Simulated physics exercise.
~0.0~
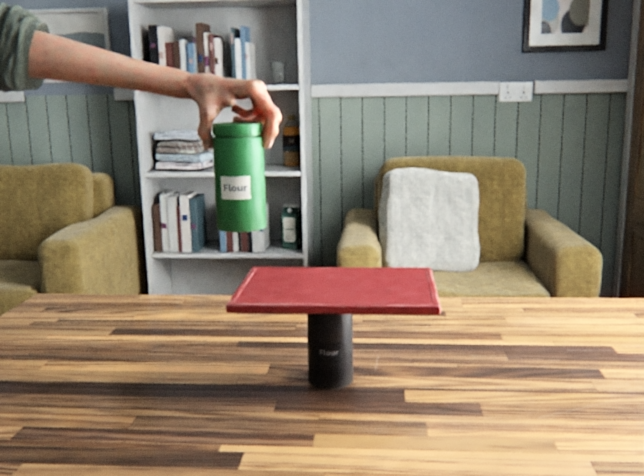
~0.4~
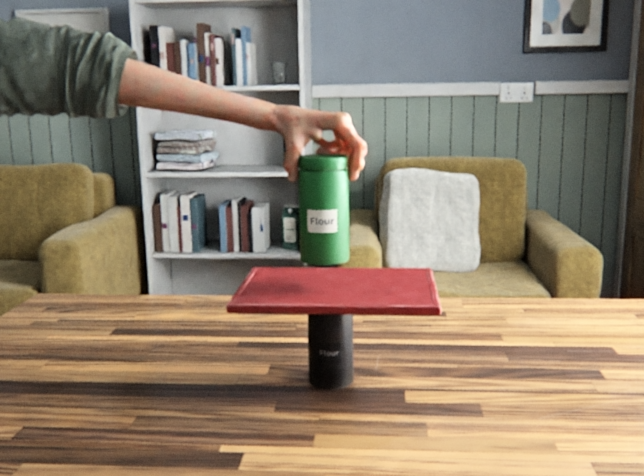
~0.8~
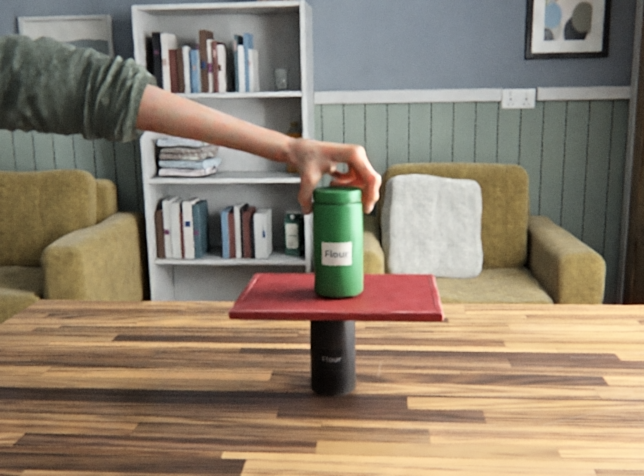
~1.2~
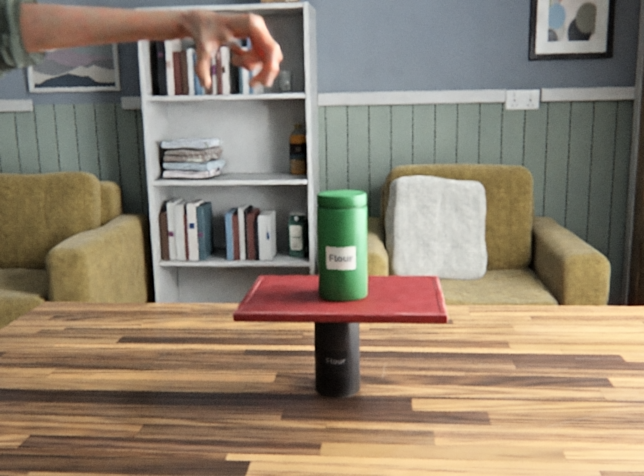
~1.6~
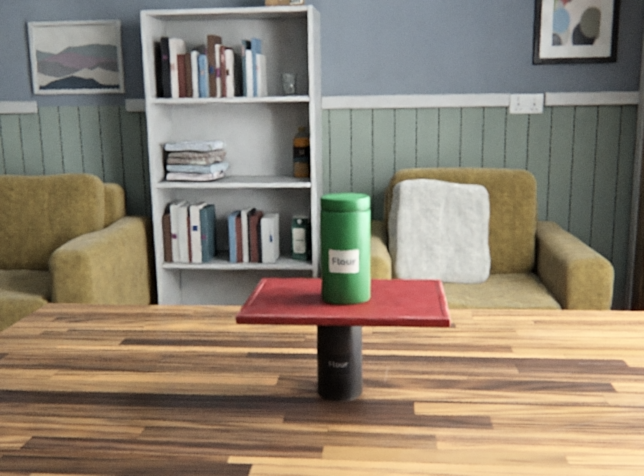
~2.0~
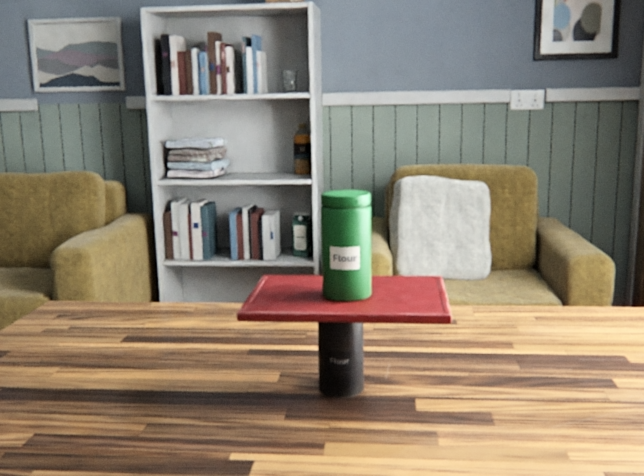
A hand lowering a green jar onto a red lid balanced on a black jar, then letting go, the stack staying upright.
